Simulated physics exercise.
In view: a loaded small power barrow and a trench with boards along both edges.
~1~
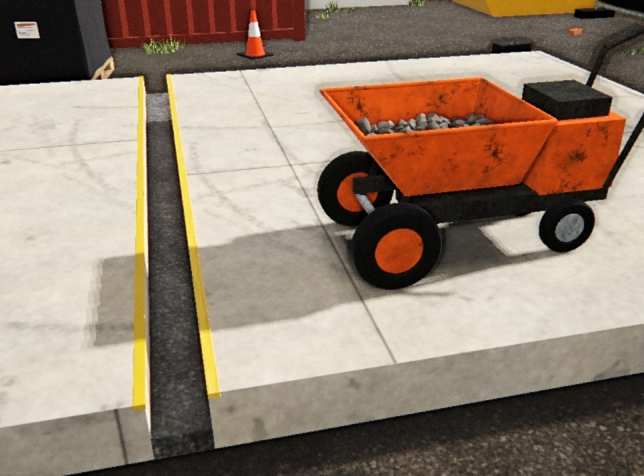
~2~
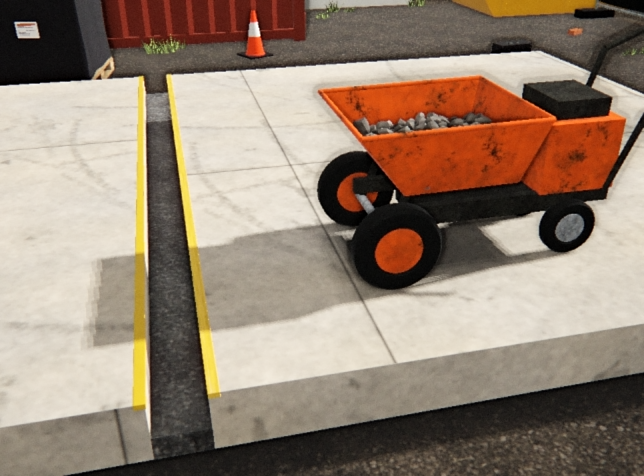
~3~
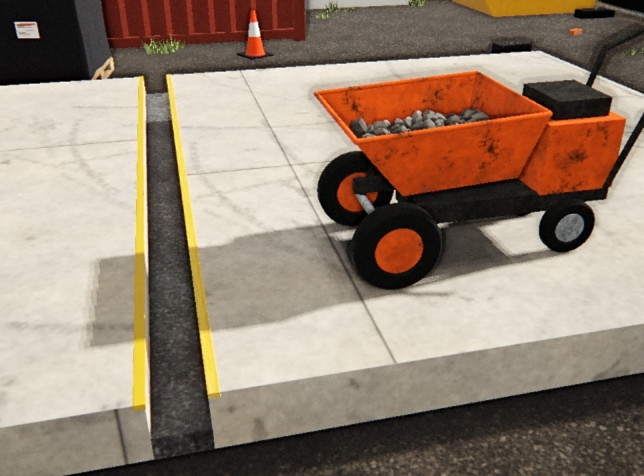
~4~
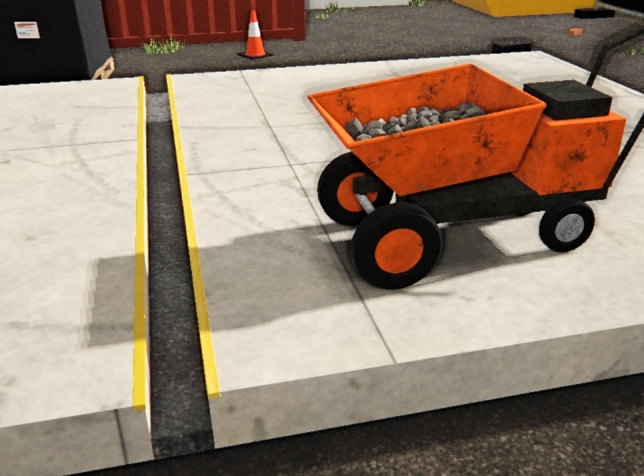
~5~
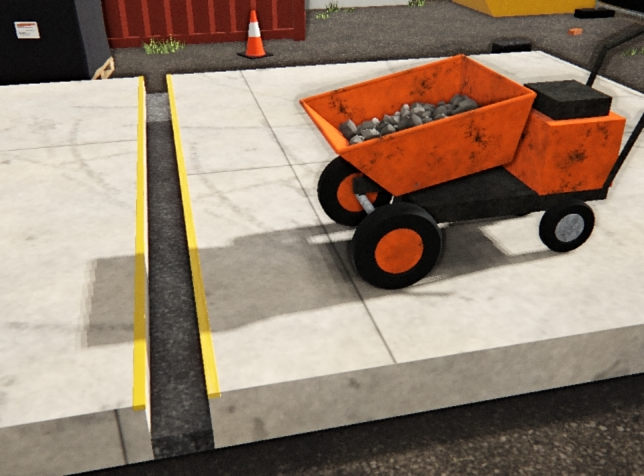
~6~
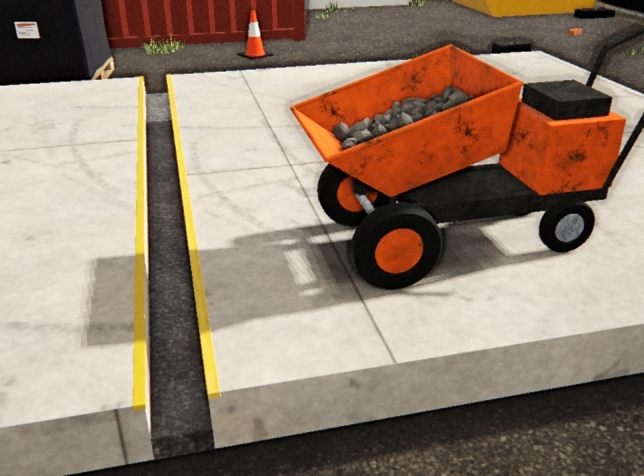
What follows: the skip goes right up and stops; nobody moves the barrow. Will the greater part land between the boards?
The trench takes less than half.
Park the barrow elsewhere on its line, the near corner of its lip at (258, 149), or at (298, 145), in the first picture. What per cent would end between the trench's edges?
Roughly 60 per cent, and 80 per cent.
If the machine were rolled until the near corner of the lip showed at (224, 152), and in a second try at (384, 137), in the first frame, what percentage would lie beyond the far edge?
In turn 70 and 0 in a hundred.
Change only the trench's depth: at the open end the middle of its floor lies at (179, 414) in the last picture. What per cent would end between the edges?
Near 30 %.
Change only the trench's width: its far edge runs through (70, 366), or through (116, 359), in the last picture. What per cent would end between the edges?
About 20 and 20 per cent.
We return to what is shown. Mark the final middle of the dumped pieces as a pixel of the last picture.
Roughly at (221, 263).
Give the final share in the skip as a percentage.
Near 15 %.
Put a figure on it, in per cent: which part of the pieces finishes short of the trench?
About 60 per cent.
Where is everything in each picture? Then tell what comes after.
The first picture shows lip of the skip near (363, 139), level; top of the load near (435, 137), broken stones; first edge of the trench near (207, 345); far edge near (139, 355), the trench under half as wide as the skip, and about as deep as wide.
The second picture shows lip of the skip near (361, 140), level; top of the load near (445, 133).
The third picture shows lip of the skip near (356, 142), tipped barely; top of the load near (442, 130).
The fourth picture shows lip of the skip near (348, 146), tipped a little; top of the load near (447, 118).
The fifth picture shows lip of the skip near (338, 152), tipped a little; top of the load near (450, 115).
The sixth picture shows lip of the skip near (327, 160), tipped clearly; top of the load near (451, 112); first edge of the trench near (207, 345); far edge near (139, 355).
Shortly afterwards, skip tipped steeply; the whole lot in the skip.
Next, skip tipped right over; the bulk in the skip; a little short of the trench; only a few falling.
Some moments later, skip tipped right over; near a quarter in the skip; near two thirds short of the trench; near a quarter in or heaped over the trench.
In the end, skip tipped right over; a little in the skip; near two thirds short of the trench; near a quarter in or heaped over the trench; none at all beyond it.
